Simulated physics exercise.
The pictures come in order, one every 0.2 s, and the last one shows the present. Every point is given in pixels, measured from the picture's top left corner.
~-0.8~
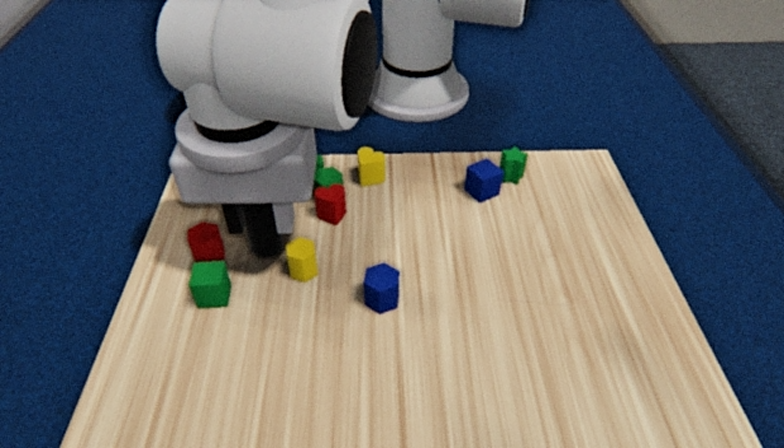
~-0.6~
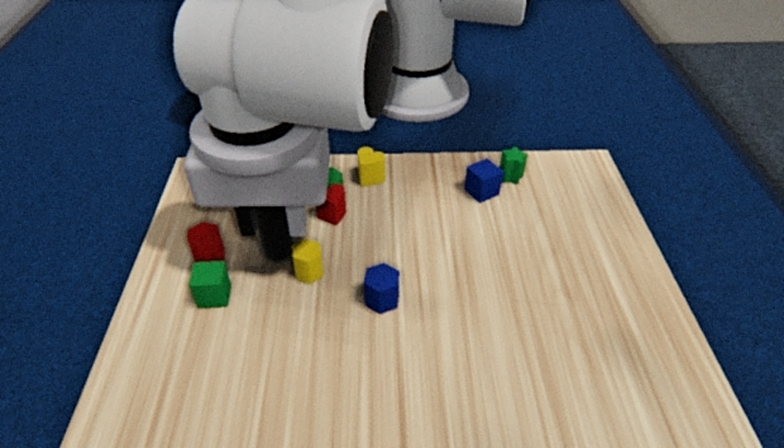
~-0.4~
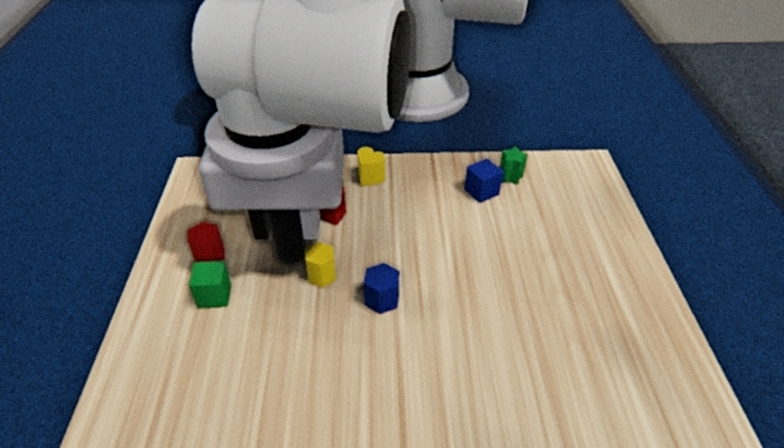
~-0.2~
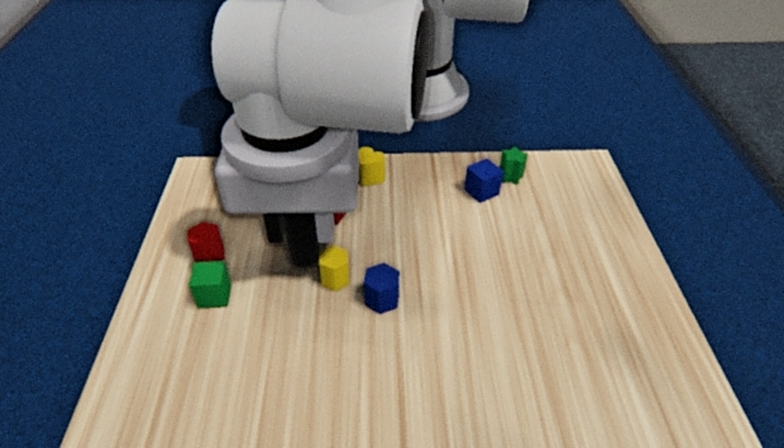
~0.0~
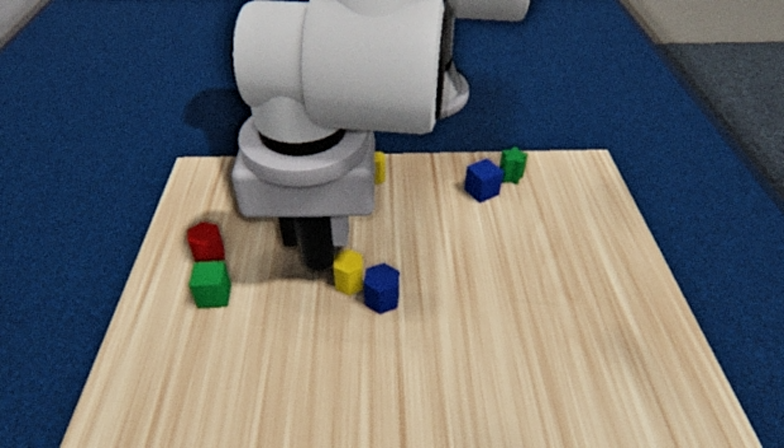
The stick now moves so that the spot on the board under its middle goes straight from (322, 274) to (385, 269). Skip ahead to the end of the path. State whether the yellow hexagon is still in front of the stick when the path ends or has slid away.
Shed along the way.
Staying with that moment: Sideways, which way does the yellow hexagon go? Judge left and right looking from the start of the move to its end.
Towards the right-hand side.
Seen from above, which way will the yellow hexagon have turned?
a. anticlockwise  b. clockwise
It's b.
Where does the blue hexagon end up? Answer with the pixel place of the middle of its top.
Around (403, 292).
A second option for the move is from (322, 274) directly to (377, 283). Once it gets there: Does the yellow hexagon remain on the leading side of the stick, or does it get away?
The stick should keep driving it forward.
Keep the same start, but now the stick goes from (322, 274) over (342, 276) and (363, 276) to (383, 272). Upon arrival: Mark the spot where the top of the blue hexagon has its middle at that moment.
The middle of its upper face will lie at (409, 293).
What follows on the original path. Halfway along, stick (354, 257); yellow hexagon (372, 266), turned 55° clockwise; blue hexagon (392, 285), turned 15° anticlockwise.
At the end, stick (385, 254); red heart block still; yellow hexagon (398, 268), turned 90° clockwise; blue hexagon (403, 292), turned 20° clockwise.
